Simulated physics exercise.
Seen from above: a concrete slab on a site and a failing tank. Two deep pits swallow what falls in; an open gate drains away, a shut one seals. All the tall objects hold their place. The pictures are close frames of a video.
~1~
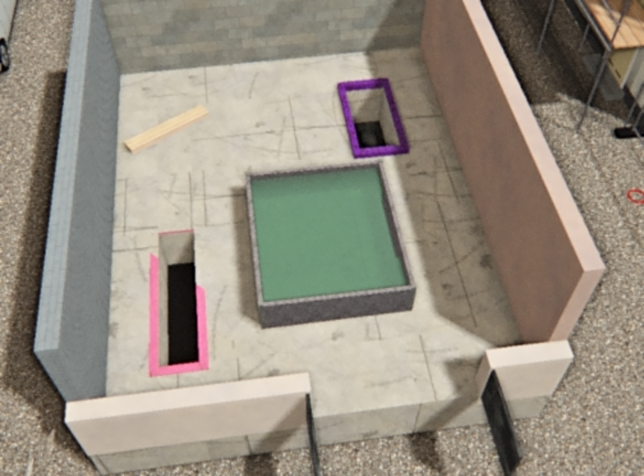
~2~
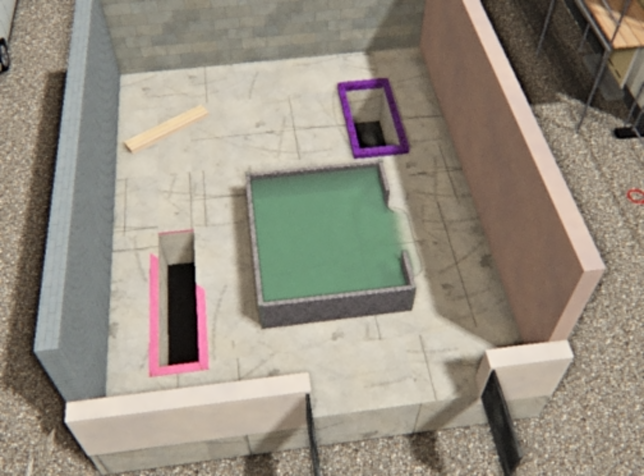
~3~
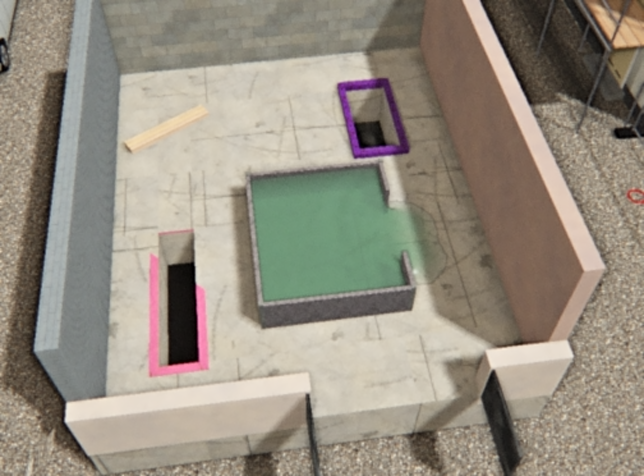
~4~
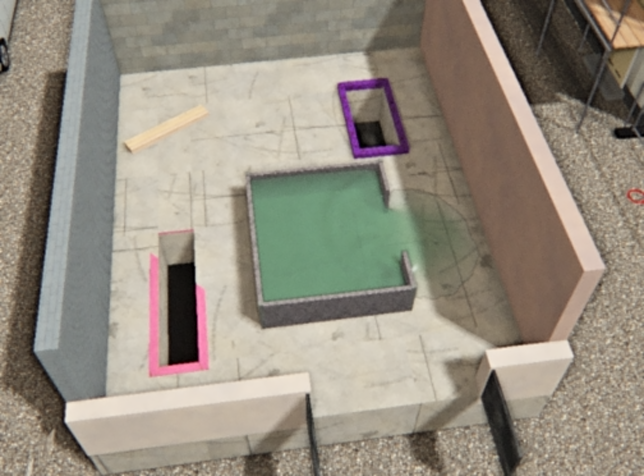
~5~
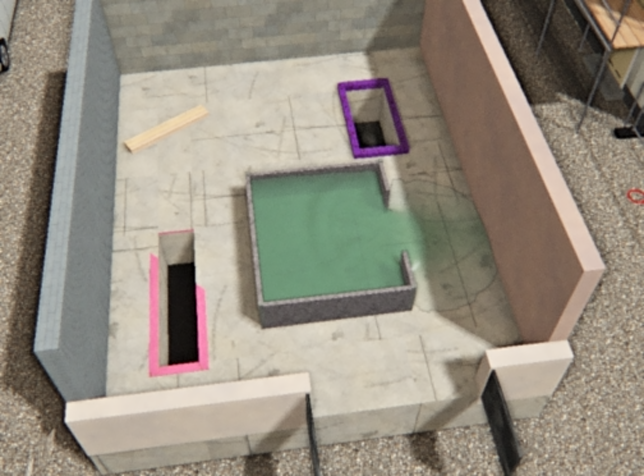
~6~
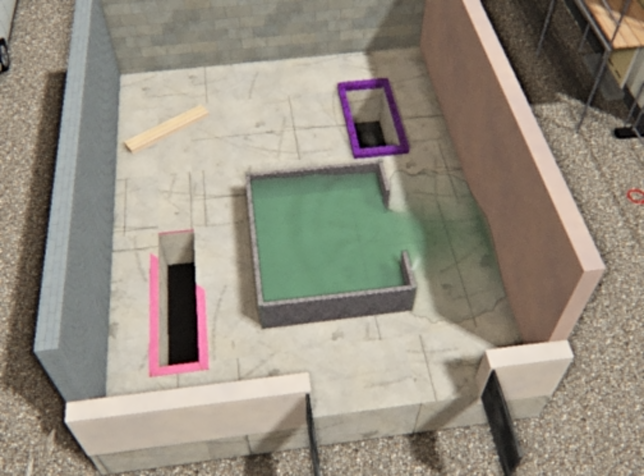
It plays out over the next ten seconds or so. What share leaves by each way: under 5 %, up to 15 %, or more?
In the end: The gate takes above 15 %; the purple pit takes not even 5 %; the pink pit takes from 5 to 15 %.
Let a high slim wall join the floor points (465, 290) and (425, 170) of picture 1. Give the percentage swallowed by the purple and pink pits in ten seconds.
In per cent: Purple 10, pink 2.
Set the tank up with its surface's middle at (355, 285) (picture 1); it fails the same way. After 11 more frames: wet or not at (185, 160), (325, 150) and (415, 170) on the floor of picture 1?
In that order: Not flooded, not flooded, awash.
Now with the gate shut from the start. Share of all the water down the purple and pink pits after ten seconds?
Parts in a hundred: Purple 0, pink 15.
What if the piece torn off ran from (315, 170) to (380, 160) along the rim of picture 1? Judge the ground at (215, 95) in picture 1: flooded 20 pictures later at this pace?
At that place: Covered.
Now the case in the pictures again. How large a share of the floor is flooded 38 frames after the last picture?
I make it 70 per cent.
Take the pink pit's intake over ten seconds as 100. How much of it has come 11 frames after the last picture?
Close to 0 %.
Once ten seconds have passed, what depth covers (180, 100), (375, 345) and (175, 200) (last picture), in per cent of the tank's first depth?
In that order: 8, 6 and 10 per cent.
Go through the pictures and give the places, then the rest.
In the first picture, still water in the water tank at (325, 231).
In the second picture, the front is at a hidden place, out from the gap at (392, 238).
In the third picture, the front is at (439, 267), out from the gap at (392, 238).
In the fourth picture, the front is at (472, 253), out from the gap at (392, 238).
In the fifth picture, water pours out at (392, 238) and has run to (496, 264).
In the sixth picture, water pours out at (392, 238) and has run to (504, 287).
A moment on, water covers 15 % of the floor; the gate 0 %, the purple pit 0 %, the pink pit 0 %.
Next, water covers 20 % of the floor; the gate 0 %, the purple pit 0 %, the pink pit 0 %.
Then, water covers 40 % of the floor; the gate 3 %, the purple pit 1 %, the pink pit 0 %.
Later, water covers 70 % of the floor; the gate 10 %, the purple pit 1 %, the pink pit 1 %.
In the end, water covers 85 % of the floor; the gate 17 %, the purple pit 1 %, the pink pit 8 %.
